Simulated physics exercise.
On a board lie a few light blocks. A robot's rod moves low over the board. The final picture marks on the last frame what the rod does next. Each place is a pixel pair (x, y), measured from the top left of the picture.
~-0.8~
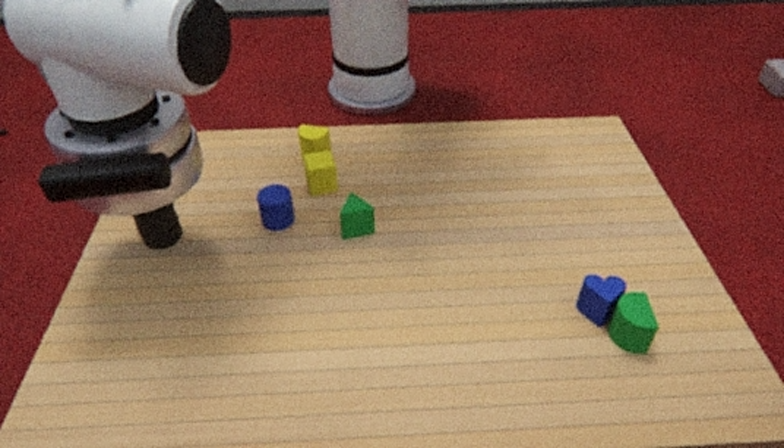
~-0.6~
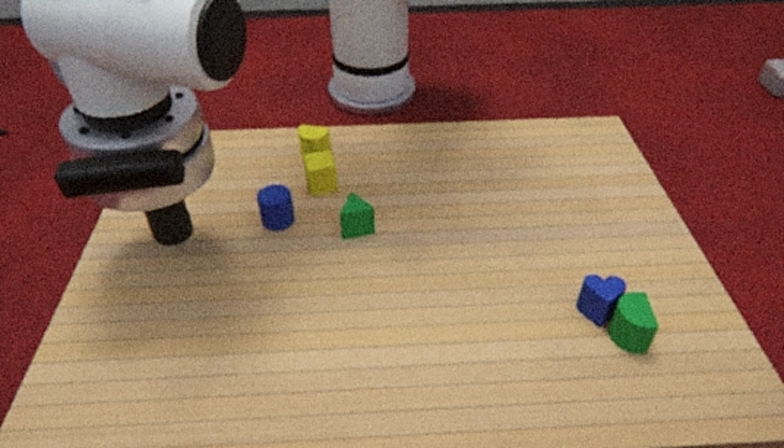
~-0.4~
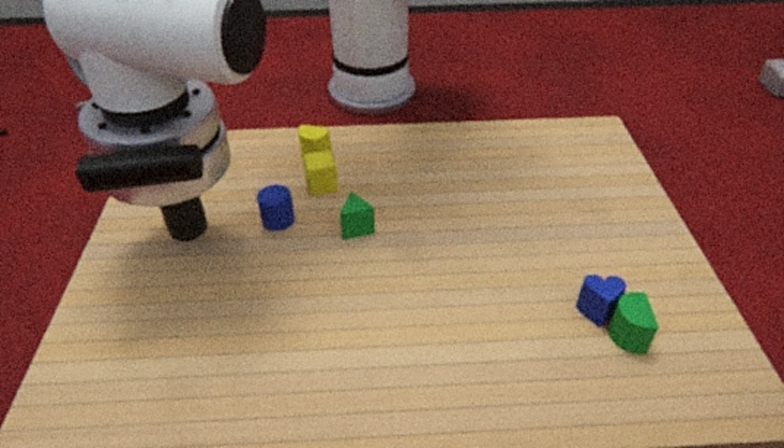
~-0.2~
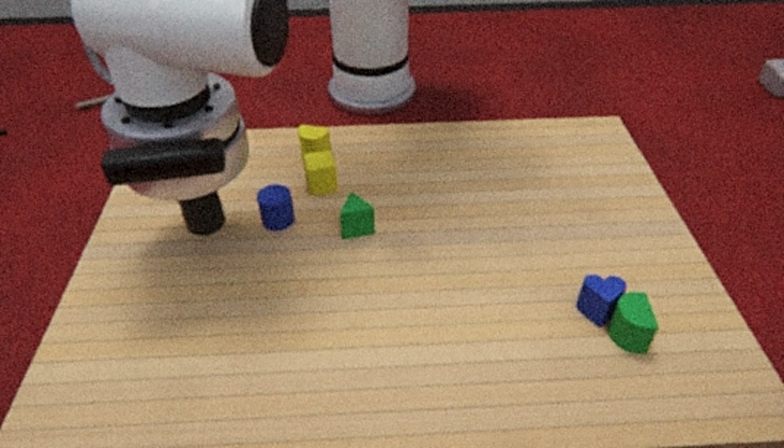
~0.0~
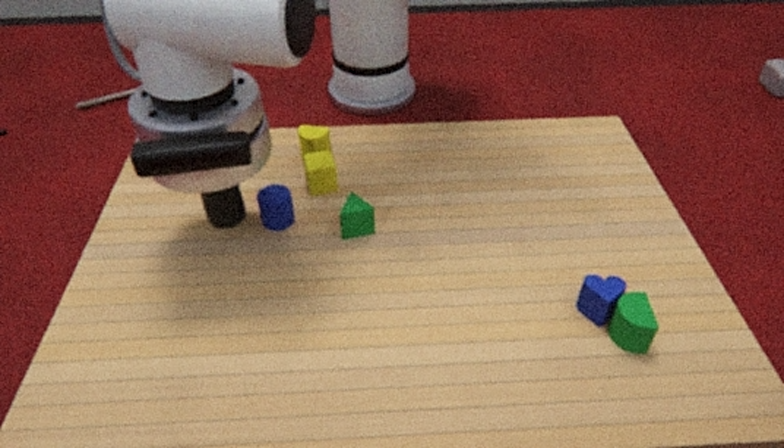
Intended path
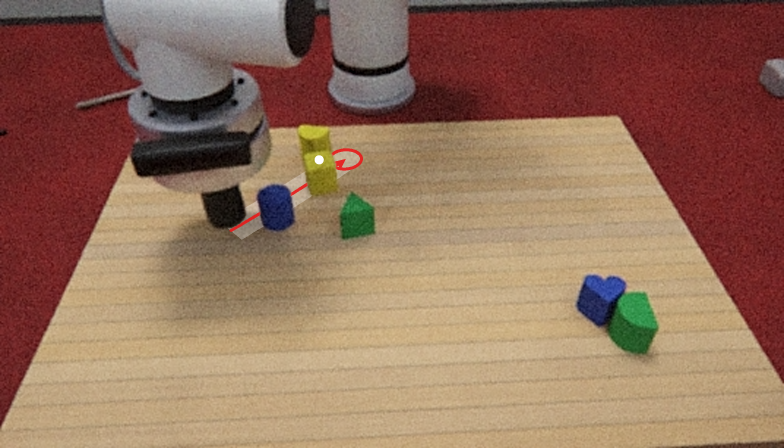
On a wooden board set over a red surface, a robot arm's dark rod moves steadily right and slightly away from the viewer, nearing a blue cylinder, while the yellow, green and blue blocks all stay still.
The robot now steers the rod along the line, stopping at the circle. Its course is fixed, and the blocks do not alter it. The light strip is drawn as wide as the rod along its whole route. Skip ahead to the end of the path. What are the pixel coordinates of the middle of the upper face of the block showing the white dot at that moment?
Close to (371, 141).
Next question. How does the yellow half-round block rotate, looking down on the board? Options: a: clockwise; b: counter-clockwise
The one that fits is b, counter-clockwise.
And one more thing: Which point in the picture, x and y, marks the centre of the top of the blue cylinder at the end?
At roughly (307, 185).
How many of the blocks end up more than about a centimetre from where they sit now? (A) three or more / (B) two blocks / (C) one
Correct choice: B.
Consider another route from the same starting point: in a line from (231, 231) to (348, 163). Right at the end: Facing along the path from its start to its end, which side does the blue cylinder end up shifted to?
Over to the right.
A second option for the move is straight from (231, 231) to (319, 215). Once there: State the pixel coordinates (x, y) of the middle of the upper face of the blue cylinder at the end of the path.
Its top middle: (345, 176).
The drawn path runs straight from (231, 231) to (345, 159); the dot is on the yellow square.
On the path given first. One third of the way, rod (272, 191); blue cylinder (300, 188).
Two thirds of the way, rod (310, 168); blue cylinder (307, 185); yellow square (341, 151), turned 15° clockwise.
At the end, rod (344, 146); blue cylinder (307, 185); yellow half-round block (314, 129), turned 20° anticlockwise; yellow square (371, 141), turned 50° clockwise; green triangle not moved.
